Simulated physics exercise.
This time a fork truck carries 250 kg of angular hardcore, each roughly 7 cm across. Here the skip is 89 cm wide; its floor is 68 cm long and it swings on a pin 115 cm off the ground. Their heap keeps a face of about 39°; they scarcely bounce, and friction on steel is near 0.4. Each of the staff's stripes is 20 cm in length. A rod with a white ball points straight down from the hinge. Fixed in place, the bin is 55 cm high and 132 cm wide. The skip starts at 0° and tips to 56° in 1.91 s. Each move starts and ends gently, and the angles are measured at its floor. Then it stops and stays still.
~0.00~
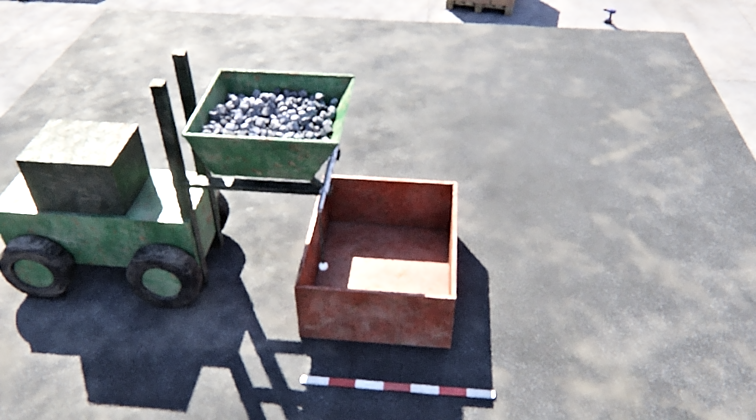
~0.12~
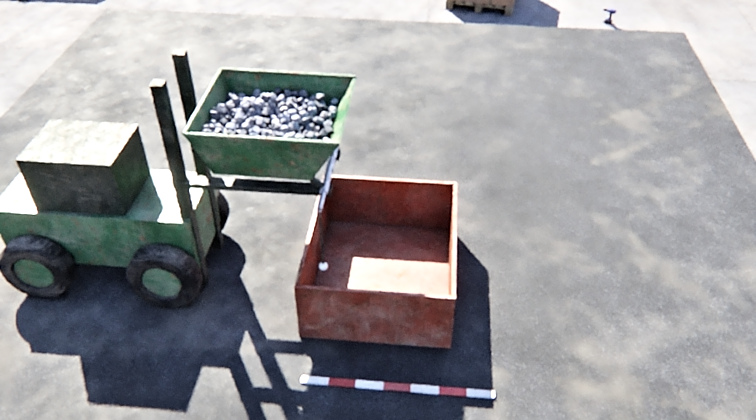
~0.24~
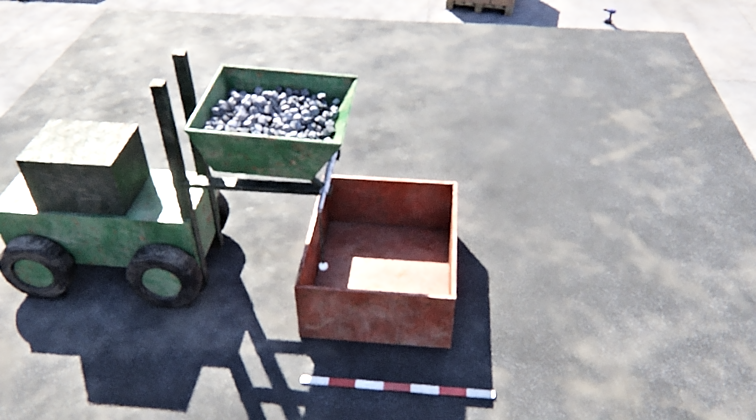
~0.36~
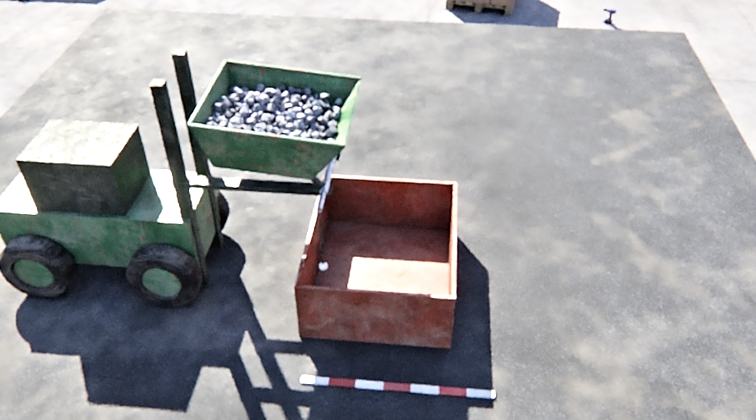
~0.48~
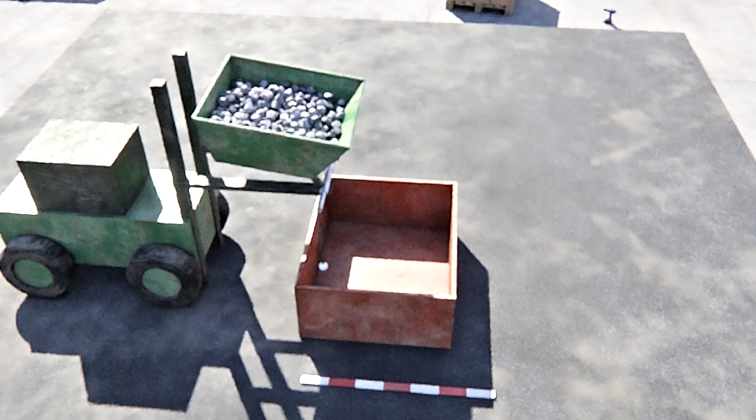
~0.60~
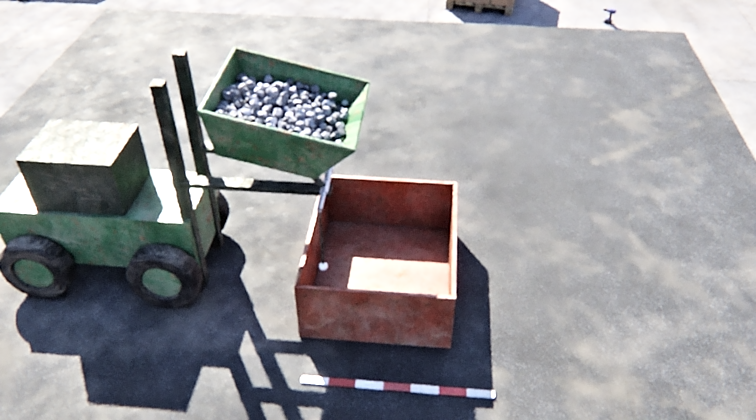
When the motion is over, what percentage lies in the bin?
Close to 10 percent.
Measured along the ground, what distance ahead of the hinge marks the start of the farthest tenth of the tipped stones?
It's roughly 90 cm in front of the hinge.
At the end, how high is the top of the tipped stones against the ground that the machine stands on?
Close to 44 cm above that ground.
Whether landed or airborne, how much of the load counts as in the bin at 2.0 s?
Some 0 per cent of the load by that point.
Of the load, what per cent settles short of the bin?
Some 0 per cent of the load.
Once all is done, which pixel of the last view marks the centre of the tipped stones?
About (430, 281).
After 1.4 s the floor is at 47°; 100 % in the skip; the foremost stones are at (369, 153).
After 2.0 s the floor is at 56°; 99 % in the skip, 1 % in the bin; the foremost stones are at (412, 176).
After 2.4 s the floor is at 56°; 94 % in the skip, 6 % in the bin; the foremost stones are at (438, 267).
After 4.8 s the floor is at 56°; 91 % in the skip, 9 % in the bin; the foremost stones are at (454, 288).
